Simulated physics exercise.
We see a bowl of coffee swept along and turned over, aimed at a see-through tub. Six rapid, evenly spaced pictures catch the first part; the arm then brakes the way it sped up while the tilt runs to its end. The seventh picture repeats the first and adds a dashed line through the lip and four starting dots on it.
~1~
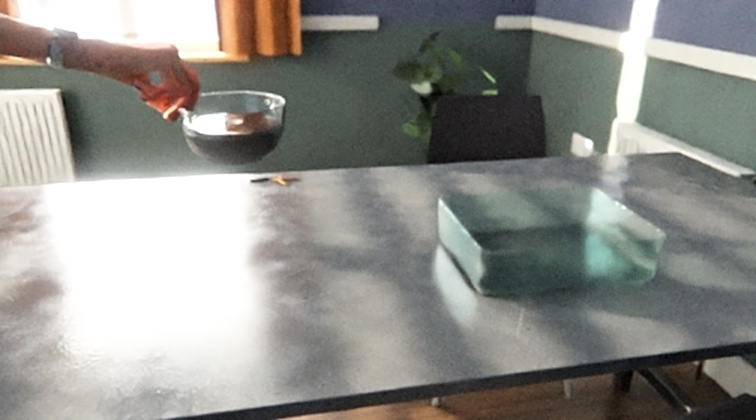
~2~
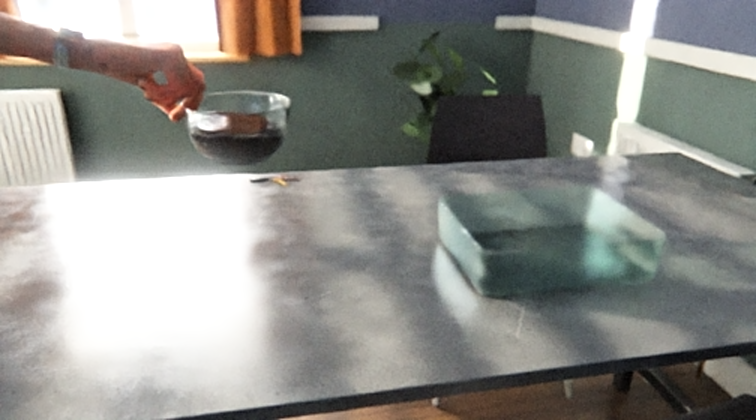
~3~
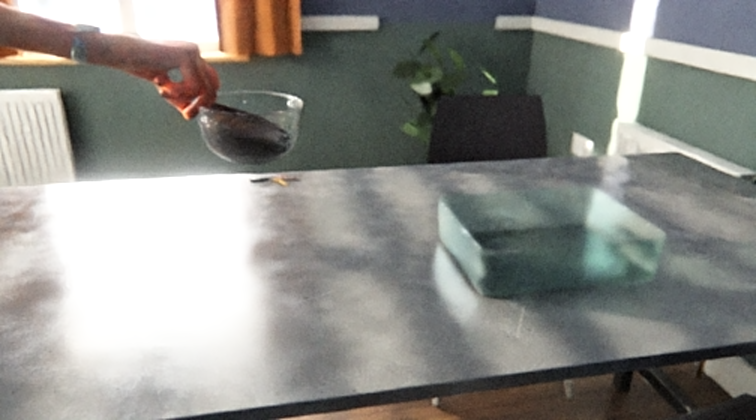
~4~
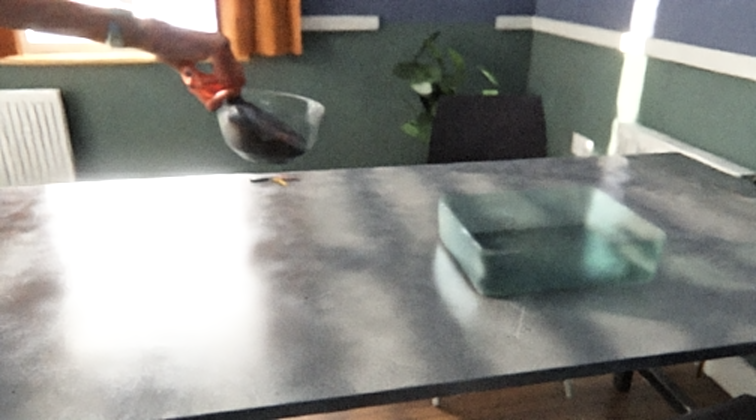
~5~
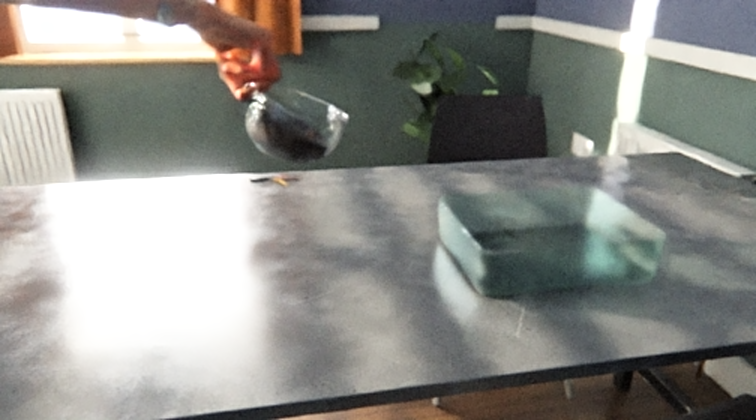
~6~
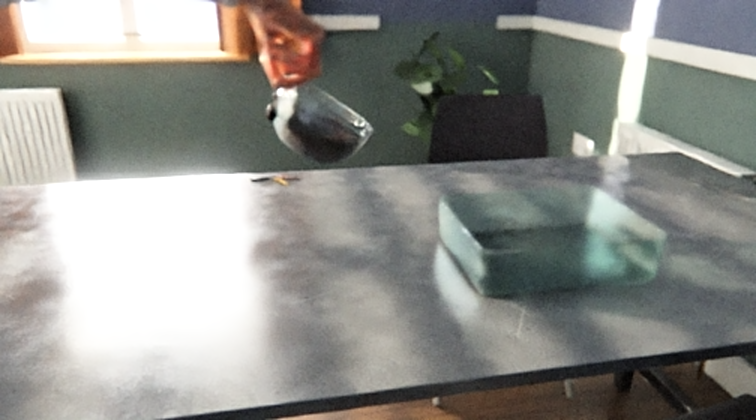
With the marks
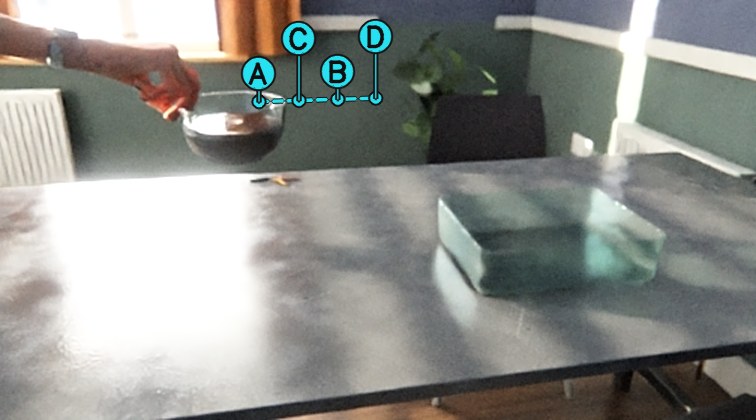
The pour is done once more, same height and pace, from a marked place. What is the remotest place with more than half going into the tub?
It is A.
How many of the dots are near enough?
All four.
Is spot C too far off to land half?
No, not at all.
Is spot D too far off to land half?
No, that is safe.
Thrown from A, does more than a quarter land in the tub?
Yes, it does.
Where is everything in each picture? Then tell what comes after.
Upright, lip at (283, 100); tub from (476, 293) to (651, 275); nothing has left yet, in the first frame.
Upright, lip at (287, 100); nothing has left yet, in the second frame.
Upright, lip at (300, 102); nothing has left yet, in the third frame.
Tipped about 9°, lip at (321, 107); coffee is over the rim, down to (230, 96), in the fourth frame.
Tipped about 19°, lip at (346, 116); coffee is over the rim, down to (245, 98), in the fifth frame.
Tipped about 33°, lip at (370, 127); nothing has left yet, in the sixth frame.
On the marked copy, A at (258, 101); B at (337, 99); C at (298, 100); D at (375, 98).
For spot A, about 62 % lands in the tub, 21 % falls short and 18 % goes beside or beyond.
For spot B, about 67 % lands in the tub, 4 % falls short and 29 % goes beside or beyond.
For spot C, about 72 % lands in the tub, 8 % falls short and 20 % goes beside or beyond.
For spot D, about 74 % lands in the tub, 8 % falls short and 19 % goes beside or beyond.
